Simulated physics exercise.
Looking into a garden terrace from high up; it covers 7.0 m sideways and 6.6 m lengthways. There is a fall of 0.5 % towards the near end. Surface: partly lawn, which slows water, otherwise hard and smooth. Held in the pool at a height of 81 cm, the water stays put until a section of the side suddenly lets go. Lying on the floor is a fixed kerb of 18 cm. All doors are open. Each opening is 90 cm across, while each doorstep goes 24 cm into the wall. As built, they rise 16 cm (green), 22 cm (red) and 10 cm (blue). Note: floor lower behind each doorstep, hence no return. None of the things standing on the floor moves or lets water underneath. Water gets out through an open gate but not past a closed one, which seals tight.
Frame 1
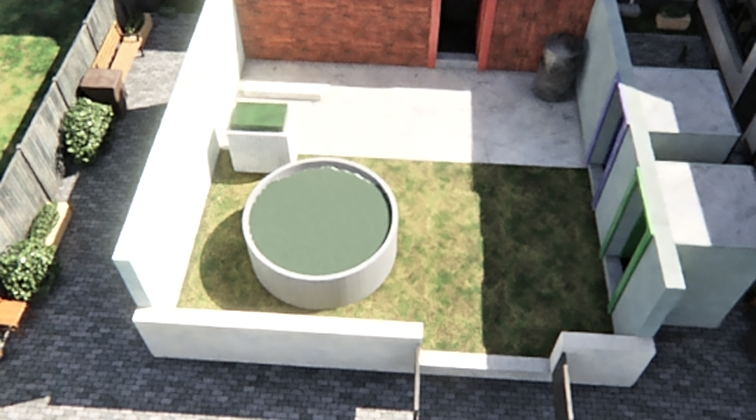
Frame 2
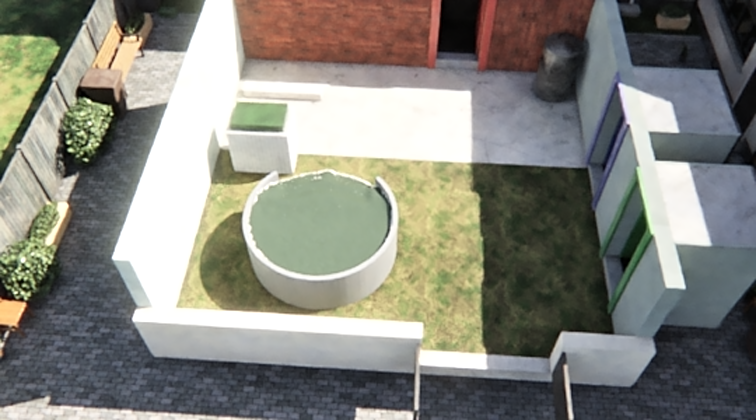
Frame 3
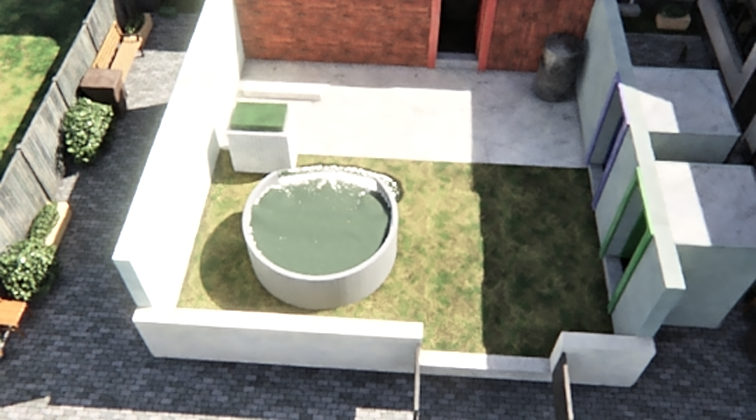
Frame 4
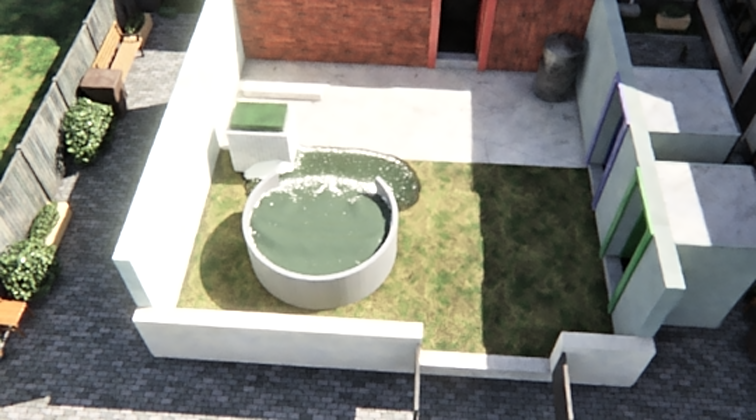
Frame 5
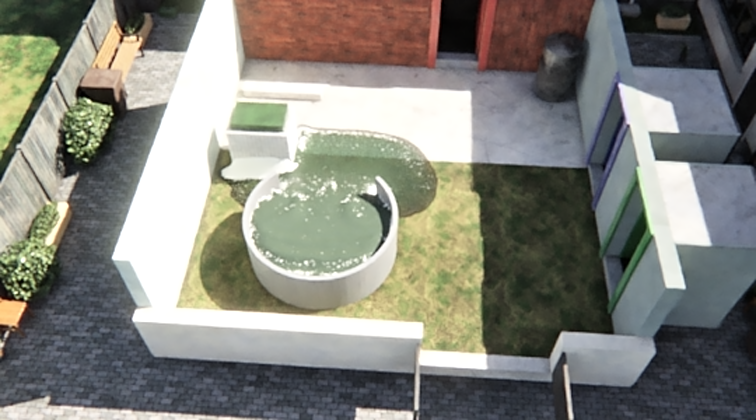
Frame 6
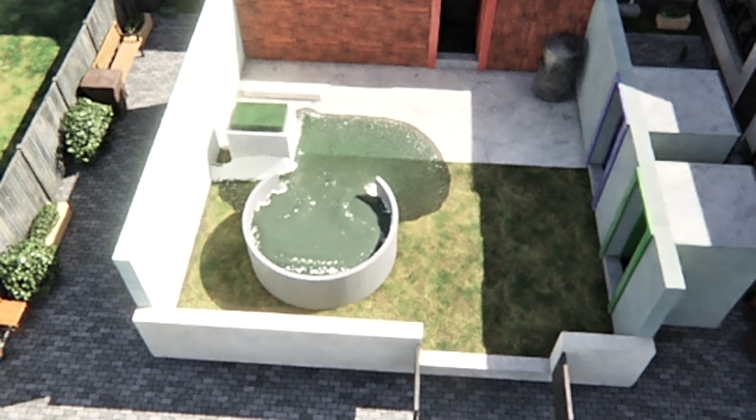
Dark green water sits still in a round, pale-walled pool on a walled garden's lawn, seen from above. The far side of the wall opens and water pours out, foaming at the gap. It spreads across the grass and onto the pale paving beyond, while the level inside the pool drops.
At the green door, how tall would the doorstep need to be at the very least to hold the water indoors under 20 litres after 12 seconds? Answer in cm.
The doorstep would need roughly 6 cm.
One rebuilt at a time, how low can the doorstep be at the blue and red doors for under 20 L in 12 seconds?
About 10.5 cm at blue and 16 cm at red.
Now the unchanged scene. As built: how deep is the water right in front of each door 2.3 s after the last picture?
Before green it's 0 cm, before red 21 cm, before blue 0 cm.
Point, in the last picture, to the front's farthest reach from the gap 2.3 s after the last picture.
Near (567, 77).
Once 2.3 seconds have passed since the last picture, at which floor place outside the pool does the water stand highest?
Near pixel (533, 75).
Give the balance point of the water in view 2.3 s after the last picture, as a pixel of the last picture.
The water is centred near (354, 150).
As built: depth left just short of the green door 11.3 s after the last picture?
It stands about 9.5 centimetres deep.
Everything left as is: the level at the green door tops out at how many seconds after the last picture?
The level tops out around 10.5 s.
Then, 0.7 s after the last picture water covers 40 % of the floor, deepest (37 cm) near (290, 181); it has not reached the green door.
Then, 2.3 s after the last picture water covers 65 % of the floor, deepest (38 cm) near (533, 75); it has not reached the green door.
Then, 11.3 s after the last picture water covers 95 % of the floor, deepest (12 cm) near (283, 341); 10 cm at the green door, 0 litres in over its 16 cm doorstep.
At the green door as built, the water peaked near 10 cm, 10.7 s after the last picture.
With a doorstep of 5 cm, 33 litres would have come in within the 12 s; with 7 cm, 10 litres. So under 20 litres takes about 6 cm.
